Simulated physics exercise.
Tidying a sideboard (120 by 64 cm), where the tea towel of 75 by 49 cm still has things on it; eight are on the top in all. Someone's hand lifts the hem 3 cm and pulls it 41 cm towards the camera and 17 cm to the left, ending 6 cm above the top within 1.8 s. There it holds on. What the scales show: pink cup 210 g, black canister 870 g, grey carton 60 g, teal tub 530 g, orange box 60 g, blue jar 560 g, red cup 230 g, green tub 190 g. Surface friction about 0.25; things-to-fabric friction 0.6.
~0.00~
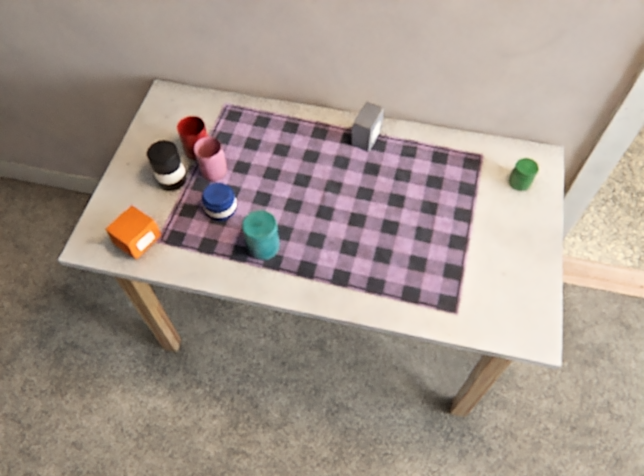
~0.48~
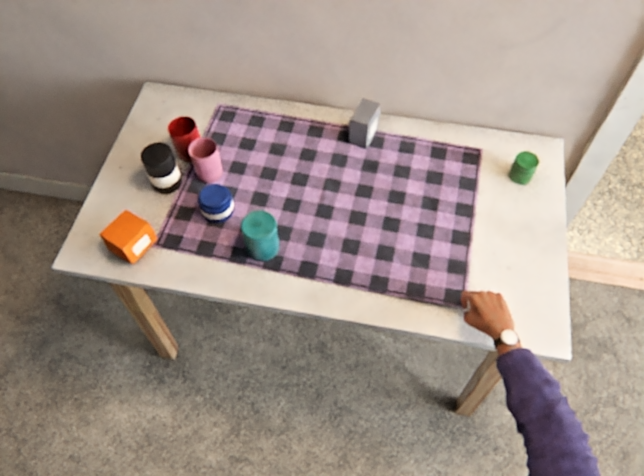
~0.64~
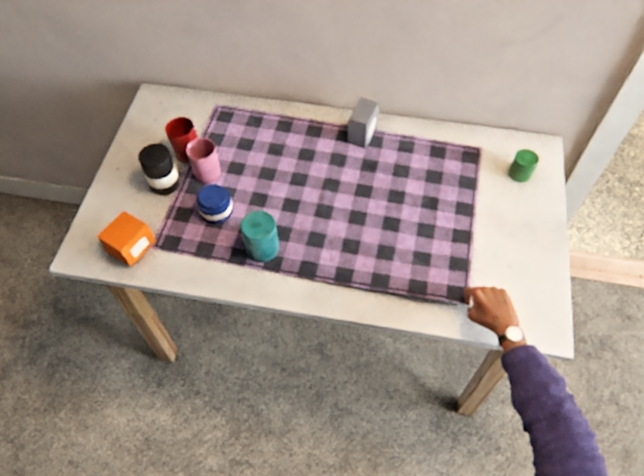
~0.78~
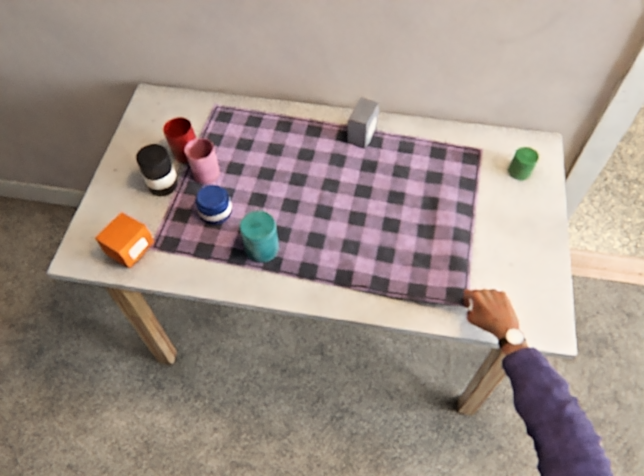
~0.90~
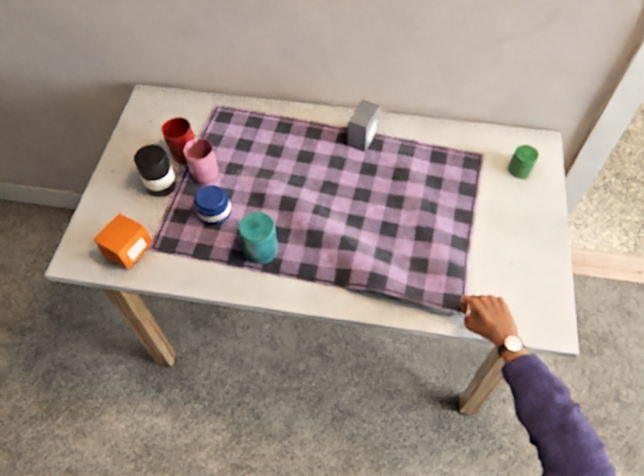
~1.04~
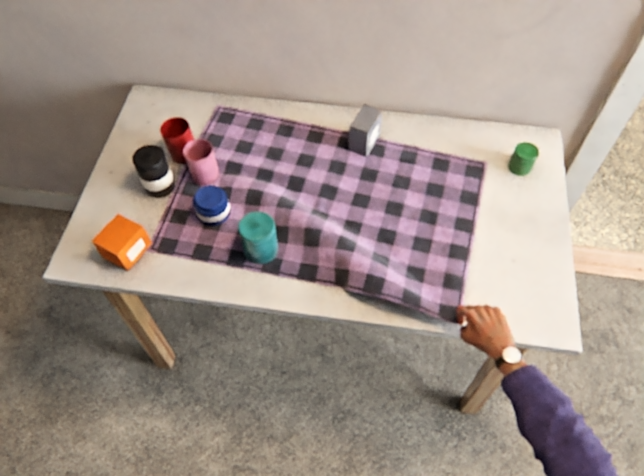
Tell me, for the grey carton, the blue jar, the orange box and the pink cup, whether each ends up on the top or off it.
In the end grey carton: Safe. Blue jar: Safe. Orange box: Safe. Pink cup: Safe.
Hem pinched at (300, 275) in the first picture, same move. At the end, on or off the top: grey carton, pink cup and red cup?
Done that way, the grey carton ends up off the top, the pink cup ends up off the top, and the red cup holds its spot.
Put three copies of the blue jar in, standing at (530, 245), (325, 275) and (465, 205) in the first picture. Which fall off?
By position: On, off, off.
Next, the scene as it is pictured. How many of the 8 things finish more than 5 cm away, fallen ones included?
Total: 4.
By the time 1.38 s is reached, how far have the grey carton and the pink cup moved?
About: Grey carton 15 cm, pink cup 4 cm.
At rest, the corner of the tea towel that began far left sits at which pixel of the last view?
Around pixel (323, 145).
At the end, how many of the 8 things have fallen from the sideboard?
Tally: 1.
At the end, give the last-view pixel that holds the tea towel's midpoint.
Roughly at (342, 291) in the last picture.
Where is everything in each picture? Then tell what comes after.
In the first frame, grey carton (368, 114); blue jar (217, 193); orange box (130, 224); pink cup (208, 147); tea towel corners (225, 103) (484, 155) (458, 315).
In the second frame, red cup (183, 127); tea towel corners (218, 103) (483, 149); grip (466, 308).
In the third frame, tea towel corners (216, 104) (482, 148); grip (468, 305).
In the fourth frame, grey carton (364, 110); tea towel corners (215, 104) (483, 149); grip (468, 307).
In the fifth frame, grey carton (364, 113); tea towel corners (215, 104) (484, 154); grip (465, 313).
In the sixth frame, grey carton (366, 117); blue jar (209, 197); orange box (118, 234); pink cup (198, 150); tea towel corners (217, 105) (487, 162); grip (462, 324).
By 1.4 s, 95 % of the tea towel is still over the top; grey carton 13 cm off its start, pink cup 4 cm off its start, blue jar 1 cm off its start.
By 1.7 s, 85 % of the tea towel is still over the top; grey carton 26 cm off its start, pink cup 11 cm off its start, blue jar 4 cm off its start.
By 2.1 s, 70 % of the tea towel is still over the top; grey carton 37 cm off its start at (427, 218), pink cup 17 cm off its start at (257, 173), blue jar 9 cm off its start at (235, 217).
By 2.4 s, 60 % of the tea towel is still over the top; grey carton 42 cm off its start, pink cup 21 cm off its start, blue jar 13 cm off its start.
By 4.0 s, 60 % of the tea towel is still over the top; grey carton 42 cm off its start at (431, 240), pink cup 21 cm off its start at (264, 189), blue jar 13 cm off its start at (243, 232), orange box 2 cm off its start at (117, 228).
